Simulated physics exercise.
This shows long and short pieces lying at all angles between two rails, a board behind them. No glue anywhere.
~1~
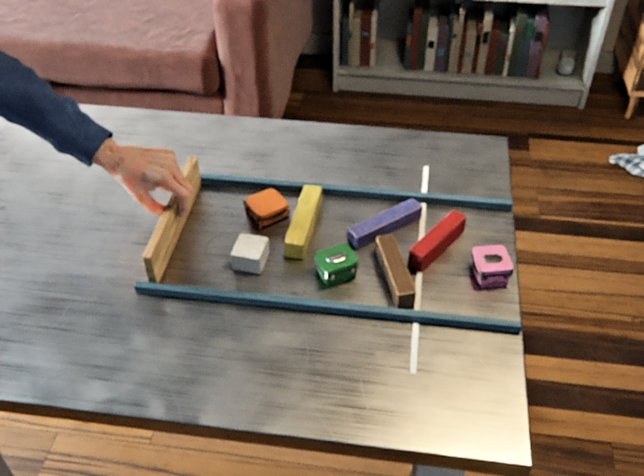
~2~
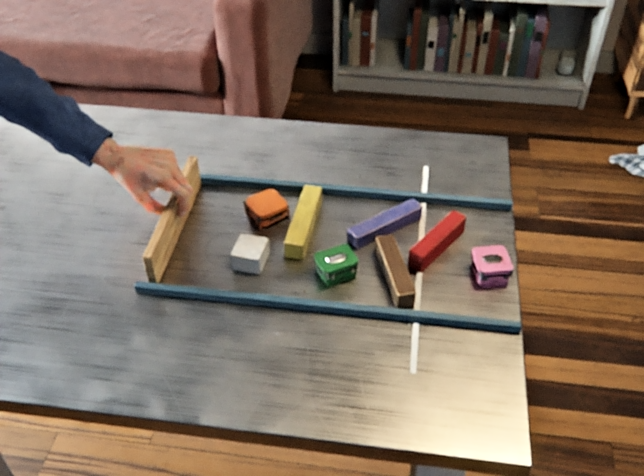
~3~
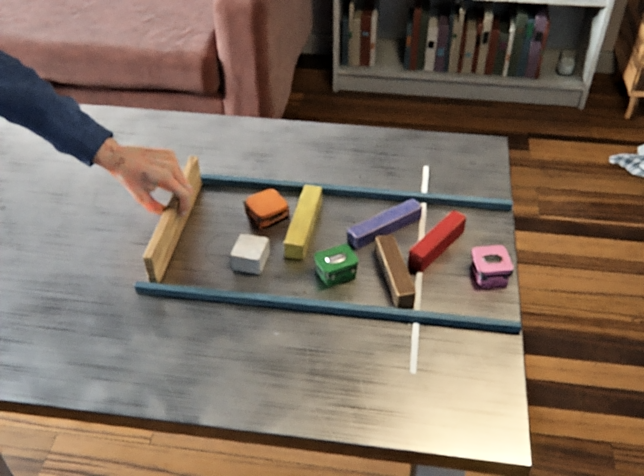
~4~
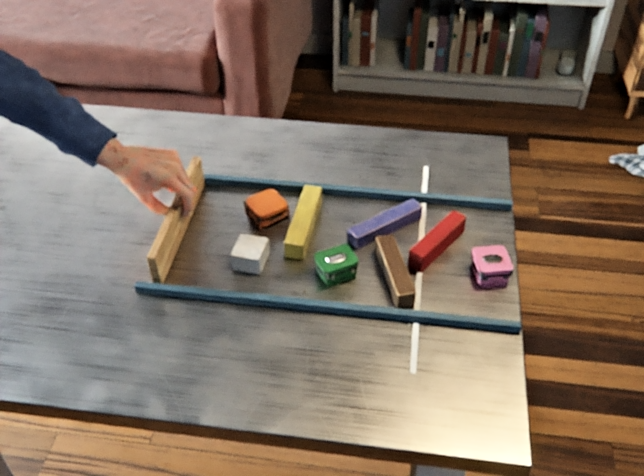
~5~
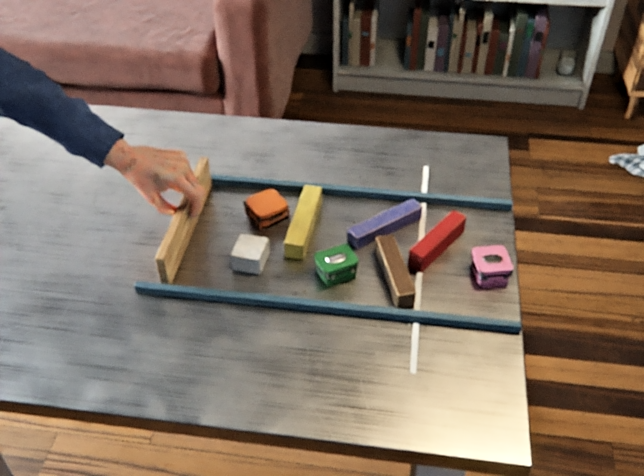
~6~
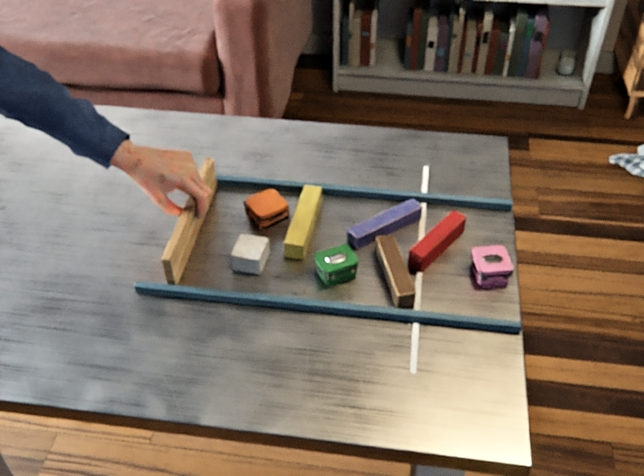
A wooden board held upright by a hand stays nearly still, then slides slightly right between two blue rails. The coloured blocks and sticks ahead of it, scattered around a white strip and toward the table's right edge, do not move.
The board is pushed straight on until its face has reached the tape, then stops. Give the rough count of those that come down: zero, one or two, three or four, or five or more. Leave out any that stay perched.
Here the number that fall off is one or two.
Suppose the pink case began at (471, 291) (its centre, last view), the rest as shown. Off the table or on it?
It goes over.
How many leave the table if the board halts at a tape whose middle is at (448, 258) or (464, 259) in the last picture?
Try by try, 3 and 4.
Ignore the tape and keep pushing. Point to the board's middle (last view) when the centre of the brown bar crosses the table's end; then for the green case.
Its middle is around (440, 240) and around (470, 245).
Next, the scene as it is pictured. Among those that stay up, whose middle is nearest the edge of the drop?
It is the red stick.
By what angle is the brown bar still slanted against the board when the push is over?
Near 5 degrees.
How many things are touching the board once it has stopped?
That makes 2.
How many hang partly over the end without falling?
That would be 1.
Early on, none off yet; pink case at rest near (491, 266); red stick at rest near (438, 241); brown bar at rest near (395, 271).
Finally, the number that fall off is one or two; lost, pink case.
